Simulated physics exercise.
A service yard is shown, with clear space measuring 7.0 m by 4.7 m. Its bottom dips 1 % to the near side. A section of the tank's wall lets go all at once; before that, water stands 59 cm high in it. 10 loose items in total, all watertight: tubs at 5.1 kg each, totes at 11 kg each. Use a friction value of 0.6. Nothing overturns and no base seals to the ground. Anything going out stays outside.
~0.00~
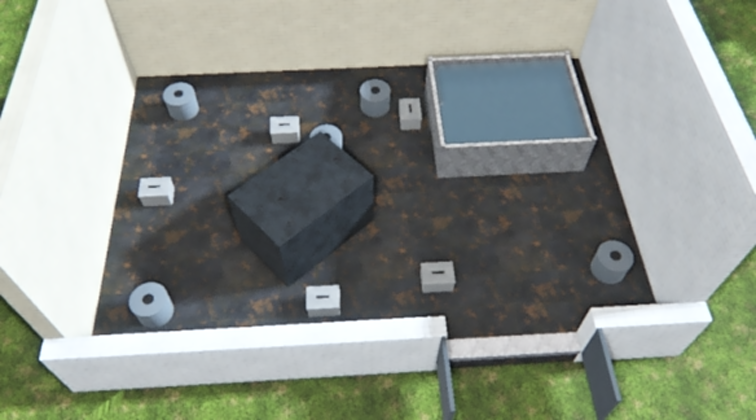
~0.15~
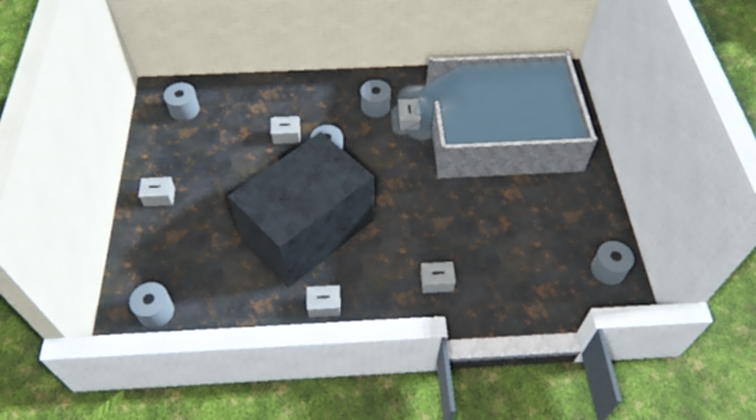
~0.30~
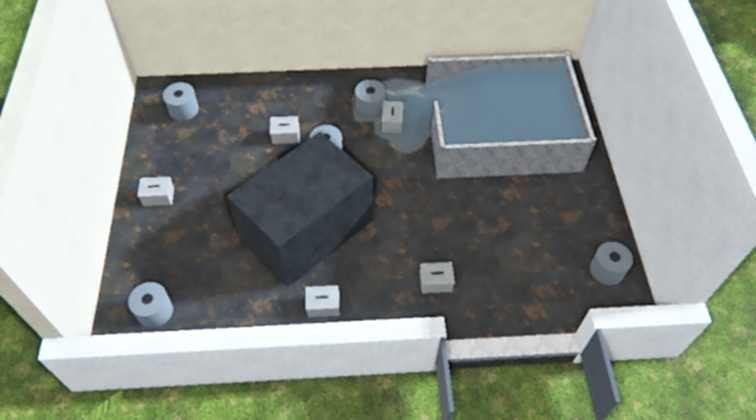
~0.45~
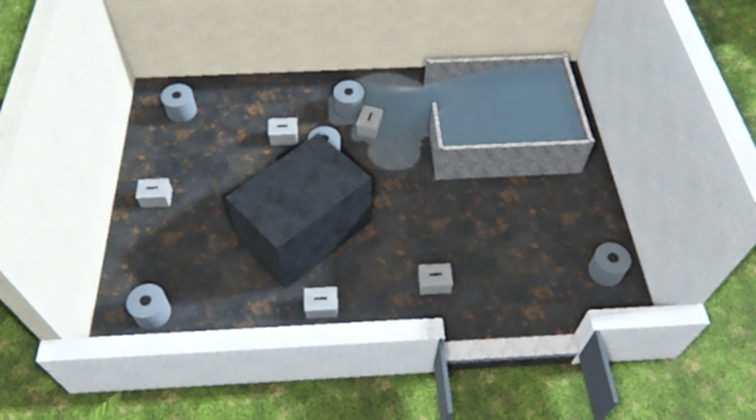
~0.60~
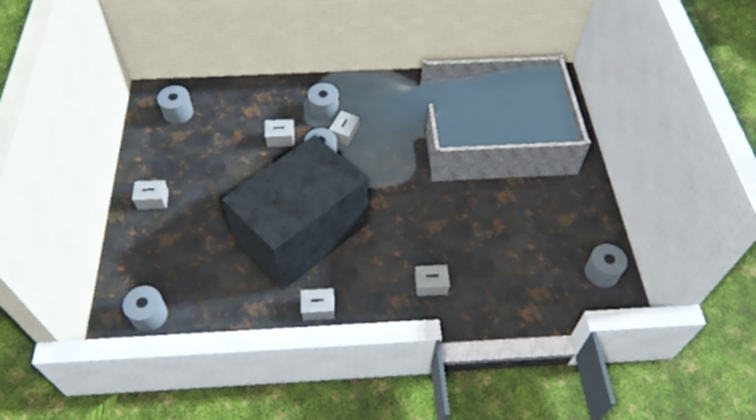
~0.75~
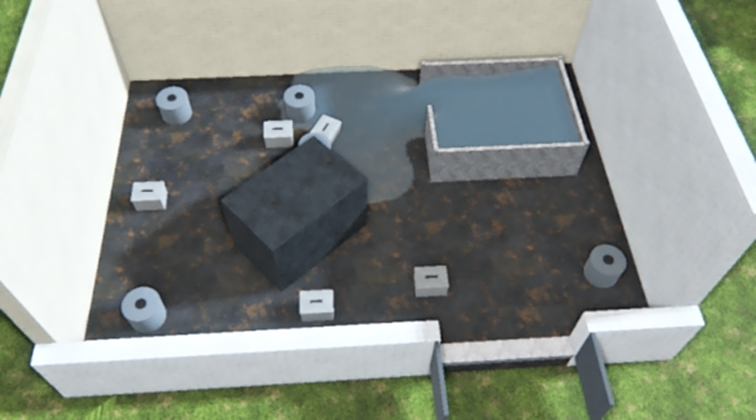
Water spills from a raised, pale-walled tank at the back right of a walled yard, seen from high above the near wall's opening. Grey round tubs and pale boxy totes stand scattered on the dark, rust-flecked floor around a big black block. The water spreads leftward in a widening sheet, pushing the nearest tote, which turns as it slides, and then a tub left, while the view drifts very slightly.
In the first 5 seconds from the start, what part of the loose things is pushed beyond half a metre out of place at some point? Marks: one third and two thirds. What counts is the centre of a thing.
Share: High band, two thirds and up.
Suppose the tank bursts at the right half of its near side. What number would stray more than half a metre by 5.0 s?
Result: 3.
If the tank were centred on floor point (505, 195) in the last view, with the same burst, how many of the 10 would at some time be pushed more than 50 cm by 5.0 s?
The answer would then be 4.
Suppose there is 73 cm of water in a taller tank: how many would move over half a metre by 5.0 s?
Then it comes to 8.
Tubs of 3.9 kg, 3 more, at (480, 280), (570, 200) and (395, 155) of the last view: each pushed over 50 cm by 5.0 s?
Going through them in turn, I'd say not that far, not that far and beyond.
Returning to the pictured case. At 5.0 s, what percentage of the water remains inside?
Close to 100 in a hundred parts remain.
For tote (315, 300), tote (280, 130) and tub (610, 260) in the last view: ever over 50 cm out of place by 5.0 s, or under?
In turn: Short of it, over, under.
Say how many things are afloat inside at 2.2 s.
I count 2.
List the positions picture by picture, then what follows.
The first frame shows a tote at (410, 109), on the bottom; a tub at (375, 90) rests on the ground; water covers 3.3 m2; 0 of 10 have shifted.
The second frame shows a tote at (409, 109), on the bottom; a tub at (376, 91) rests on the ground; 3.7 m2 under water; 0 of 10 have shifted.
The third frame shows a tote at (393, 111), on the bottom, 26 cm from its start; a tub at (370, 91), on the bottom, 7 cm from its start; water covers 4.2 m2; 2 of 10 have shifted.
The fourth frame shows a tote at (370, 117) rests on the ground, 58 cm from its start; a tub at (349, 92), on the bottom, 37 cm from its start; water covers 4.9 m2; 2 of 10 have shifted.
The fifth frame shows a tote at (344, 123), on the bottom, 92 cm from its start; a tub at (323, 94) rests on the ground, 69 cm from its start; 5.9 m2 under water; 2 of 10 have shifted.
The sixth frame shows a tote at (326, 127), on the bottom, 118 cm from its start; a tub at (299, 96) rests on the ground, 103 cm from its start; 6.9 m2 under water; 3 of 10 have shifted.
After 1.1 s 3 of 10 are over 50 cm from their spots; 0 afloat.
After 2.2 s 5 of 10 are over 50 cm from their spots; 2 afloat.
After 3.5 s 6 of 10 are over 50 cm from their spots; 3 afloat.
After 5.0 s 7 of 10 are over 50 cm from their spots, and 7 have been at some point; 4 afloat.
